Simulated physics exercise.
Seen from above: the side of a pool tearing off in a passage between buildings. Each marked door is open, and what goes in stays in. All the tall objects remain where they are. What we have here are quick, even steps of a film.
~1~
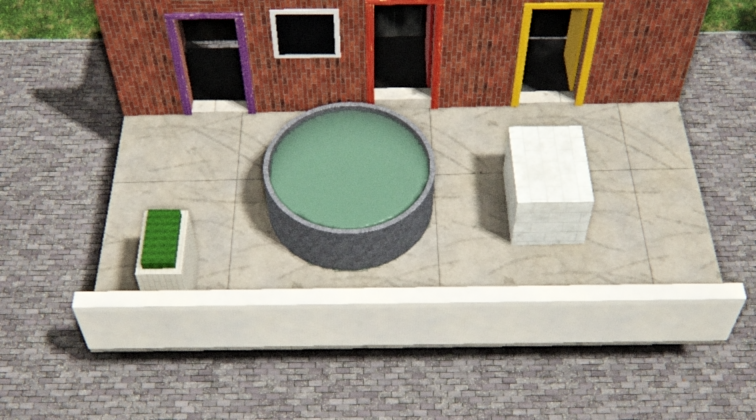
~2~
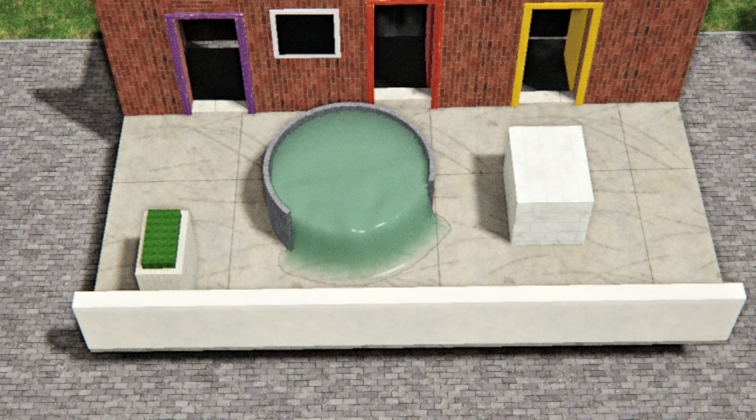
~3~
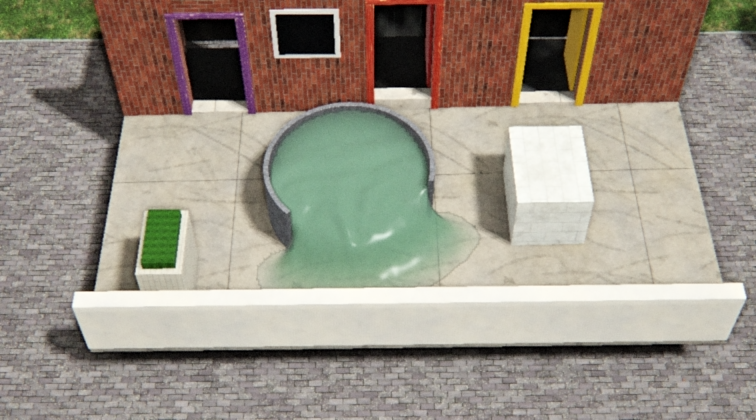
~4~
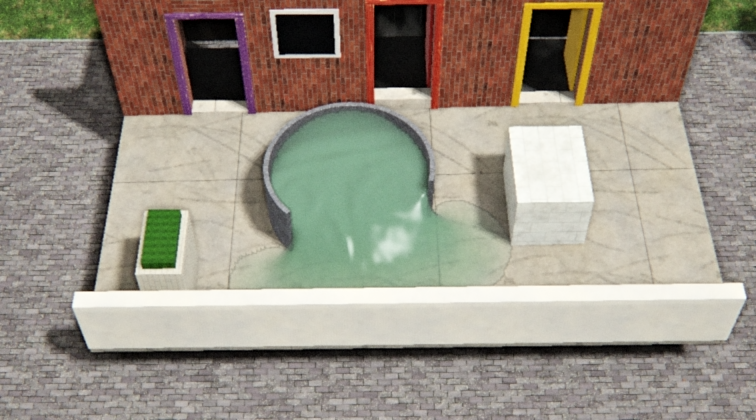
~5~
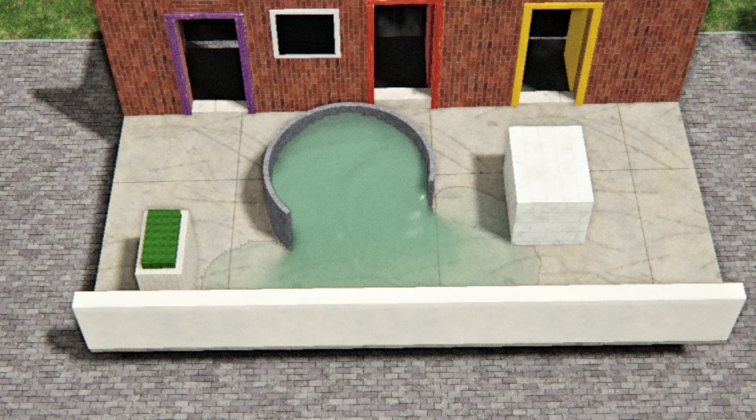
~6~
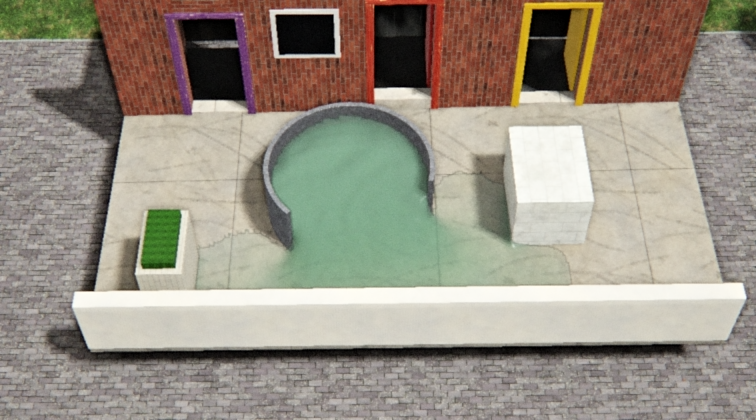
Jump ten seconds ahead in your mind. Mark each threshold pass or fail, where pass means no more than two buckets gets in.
Yellow door - pass; red door - pass; purple door - fail.
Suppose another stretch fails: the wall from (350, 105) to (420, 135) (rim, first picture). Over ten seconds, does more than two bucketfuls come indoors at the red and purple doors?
First the red door, which overshoots; then the purple door, which remains short.
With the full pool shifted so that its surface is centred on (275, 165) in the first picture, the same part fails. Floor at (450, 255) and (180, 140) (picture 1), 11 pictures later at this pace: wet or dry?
Soaked, bone-dry.
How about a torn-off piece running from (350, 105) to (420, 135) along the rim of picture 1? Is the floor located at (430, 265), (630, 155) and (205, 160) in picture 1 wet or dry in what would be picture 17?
The three spots, in order, are spared, inundated and inundated.
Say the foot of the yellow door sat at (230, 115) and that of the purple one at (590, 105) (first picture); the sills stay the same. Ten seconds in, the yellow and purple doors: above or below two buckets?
As it turns out, the yellow door spills past and so does the purple door, which keeps clear too.
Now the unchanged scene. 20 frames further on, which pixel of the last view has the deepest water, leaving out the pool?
Look near (198, 311).
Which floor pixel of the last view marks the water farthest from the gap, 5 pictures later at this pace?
Farthest reach: (705, 310).
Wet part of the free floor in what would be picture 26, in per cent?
Near 75 in a hundred.
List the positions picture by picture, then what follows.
The first picture shows still water in the round pool at (349, 168).
In the second picture, the front is at (443, 223), out from the gap at (371, 253).
In the third picture, water pours out at (371, 255) and has run to (472, 235).
In the fourth picture, water pours out at (371, 257) and has run to (235, 282).
In the fifth picture, water pours out at (371, 258) and has run to a hidden place.
In the sixth picture, the front is at a hidden place, out from the gap at (371, 258).
A moment on, water covers 35 % of the floor; the yellow door not reached, the red door not reached, the purple door not reached.
Next, water covers 60 % of the floor; the yellow door not reached, the red door not reached, the purple door not reached.
Then, water covers 75 % of the floor; the yellow door not reached, the red door wet at the sill, nothing in, the purple door over two buckets in.
Later, water covers 80 % of the floor; the yellow door wet at the sill, nothing in, the red door wet at the sill, nothing in, the purple door far over two buckets in.
In the end, water covers 85 % of the floor; the yellow door wet at the sill, nothing in, the red door wet at the sill, nothing in, the purple door far over two buckets in.
